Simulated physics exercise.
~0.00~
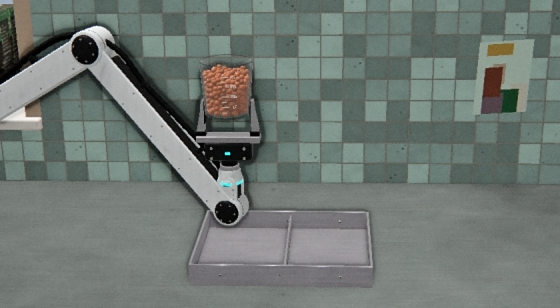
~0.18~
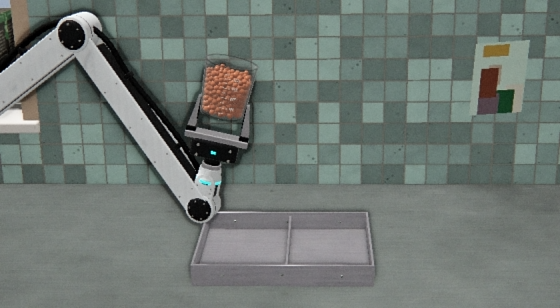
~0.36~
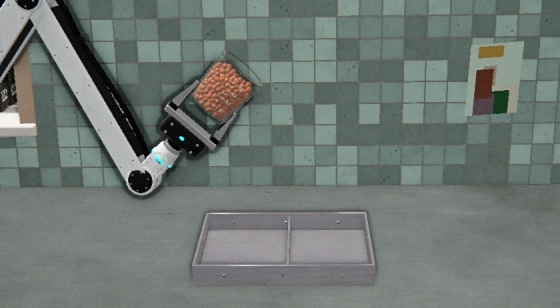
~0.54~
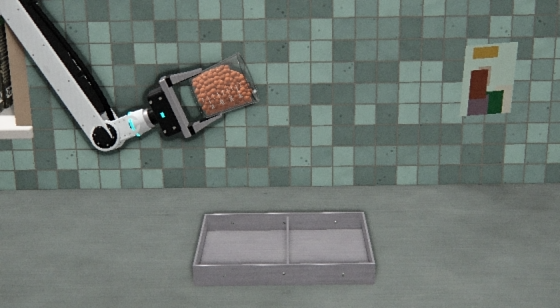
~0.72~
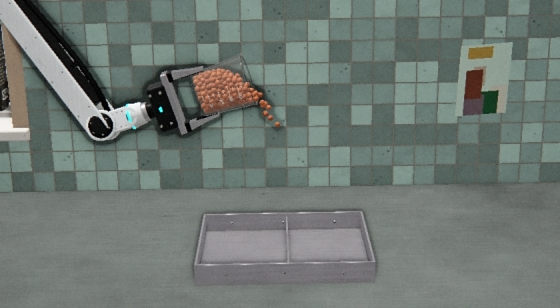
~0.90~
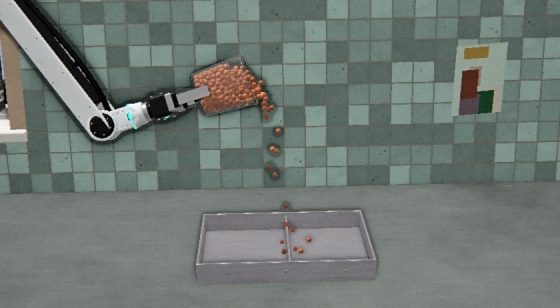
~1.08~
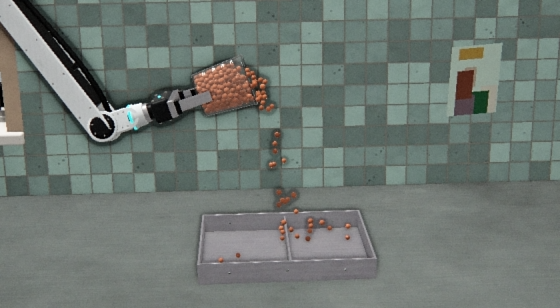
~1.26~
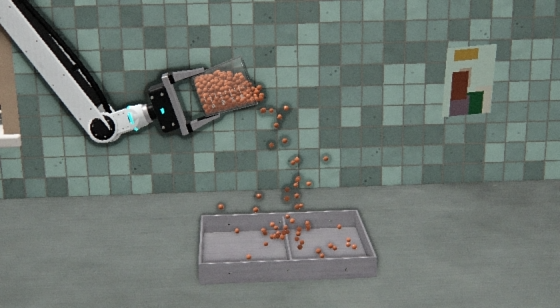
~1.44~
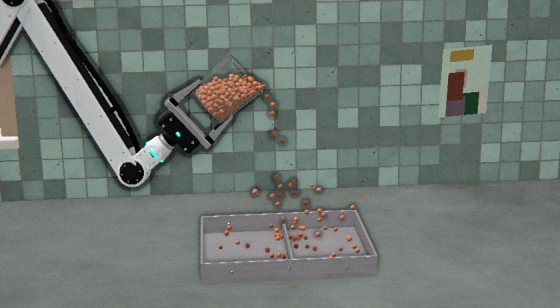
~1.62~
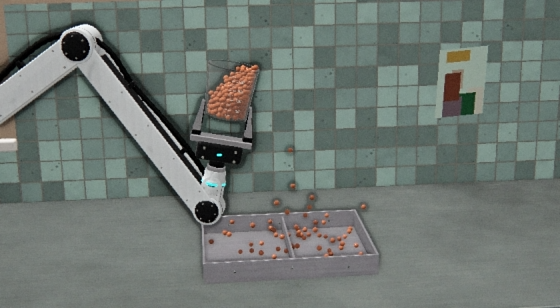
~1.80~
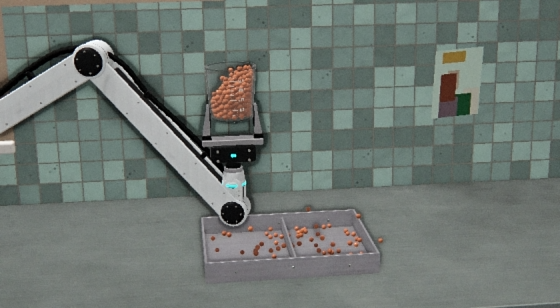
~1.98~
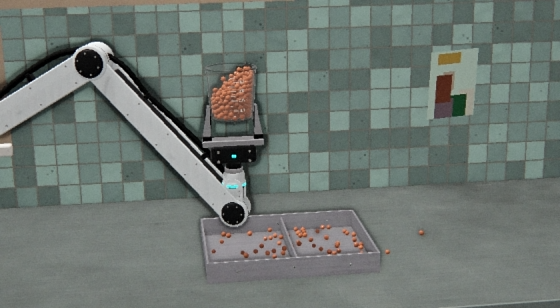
The clip shows a robot arm tipping a clear beaker of reddish-brown beads over a divided gray tray, spilling some into both parts, then turning it upright, still mostly full, as a few beads come to rest outside the tray on the right.
